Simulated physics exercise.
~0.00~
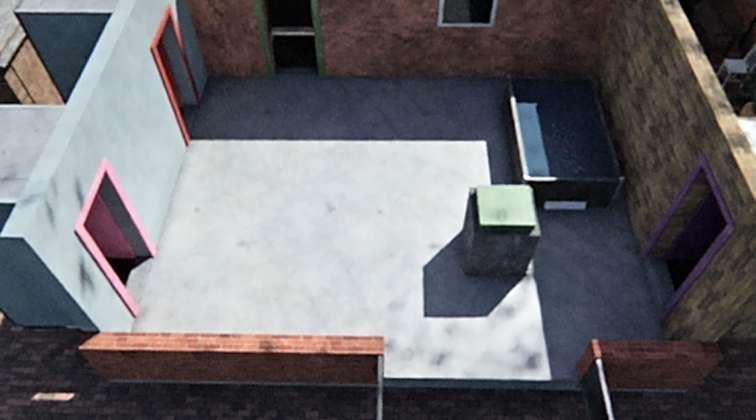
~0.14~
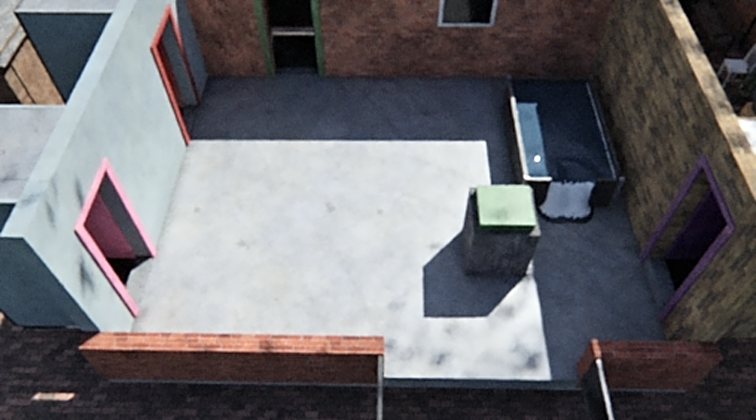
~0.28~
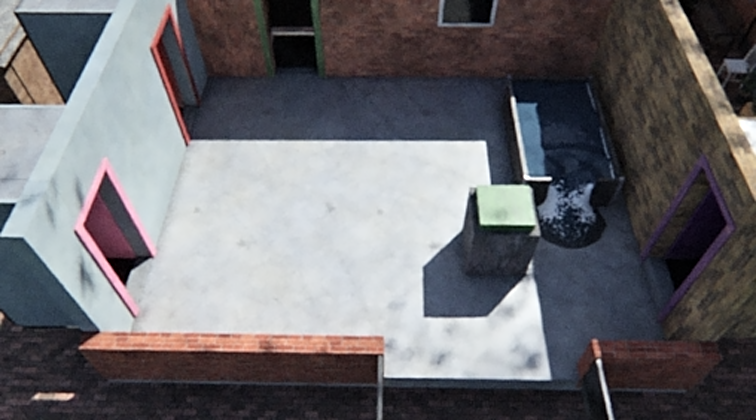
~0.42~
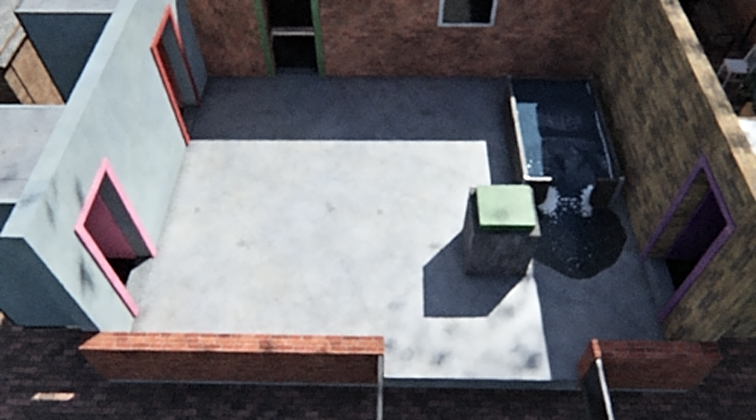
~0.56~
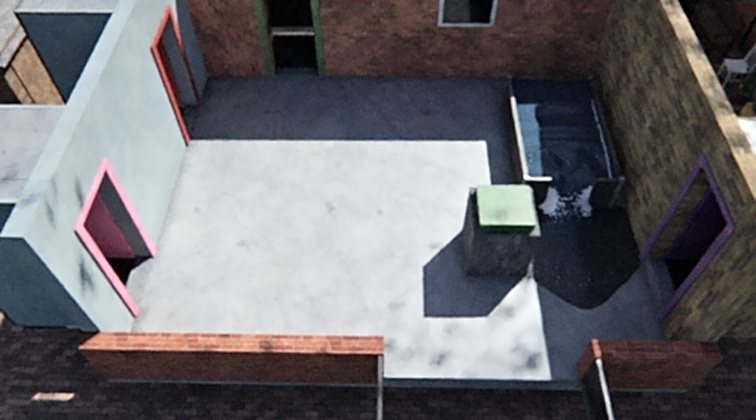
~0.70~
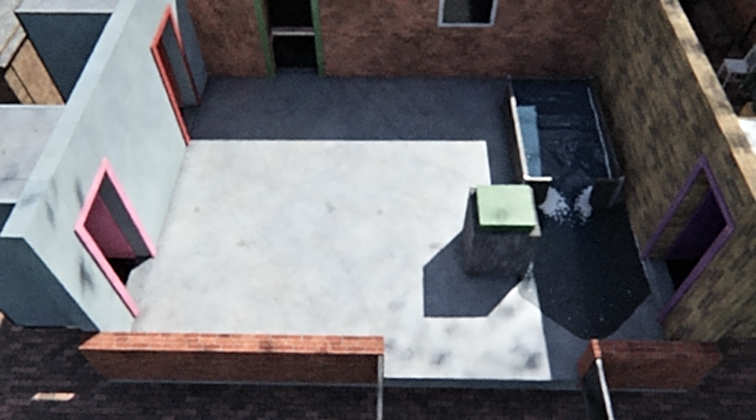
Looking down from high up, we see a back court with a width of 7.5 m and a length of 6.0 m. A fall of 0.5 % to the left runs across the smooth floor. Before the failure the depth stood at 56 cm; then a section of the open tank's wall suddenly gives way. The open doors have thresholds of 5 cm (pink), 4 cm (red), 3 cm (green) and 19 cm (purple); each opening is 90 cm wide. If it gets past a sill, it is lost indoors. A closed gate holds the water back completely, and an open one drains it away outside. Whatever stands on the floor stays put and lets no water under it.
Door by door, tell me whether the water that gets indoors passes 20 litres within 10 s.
As I see it, the pink door lets in less than the cap, the red door lets in less than the cap, the green door lets in less than the cap, the purple door lets in less than the cap.
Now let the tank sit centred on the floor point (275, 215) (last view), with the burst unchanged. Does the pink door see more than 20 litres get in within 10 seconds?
So then, pink goes beyond.
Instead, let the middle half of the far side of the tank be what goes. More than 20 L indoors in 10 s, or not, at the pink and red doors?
So pink ends up short of it and red ends up past the limit.
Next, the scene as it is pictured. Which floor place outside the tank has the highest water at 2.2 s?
Close to (652, 364).
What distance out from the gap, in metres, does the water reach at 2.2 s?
Distance: Approx. 3.2 m.
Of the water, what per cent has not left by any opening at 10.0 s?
It comes to near 60 per cent.
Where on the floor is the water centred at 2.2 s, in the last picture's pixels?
About (563, 195).
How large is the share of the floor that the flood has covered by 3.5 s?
Covered: Roughly 15 per cent.
After 1.4 s water covers 15 % of the floor and is deepest (32 cm) near (666, 364); pink door not reached, red door not reached, green door not reached, purple door 14 cm at the sill, 0 L in.
After 2.2 s water covers 15 % of the floor and is deepest (30 cm) near (652, 364); pink door not reached, red door not reached, green door not reached, purple door 14 cm at the sill, 0 L in.
After 3.5 s water covers 15 % of the floor and is deepest (22 cm) near (639, 363); pink door not reached, red door not reached, green door not reached, purple door 16 cm at the sill, 0 L in.
After 6.0 s water covers 25 % of the floor and is deepest (16 cm) near (625, 363); pink door not reached, red door not reached, green door not reached, purple door 12 cm at the sill, 0 L in.
After 10.0 s water covers 40 % of the floor and is deepest (12 cm) near (599, 363); pink door 5 cm at the sill, 0 L in, red door not reached, green door not reached, purple door 6 cm at the sill, 0 L in.
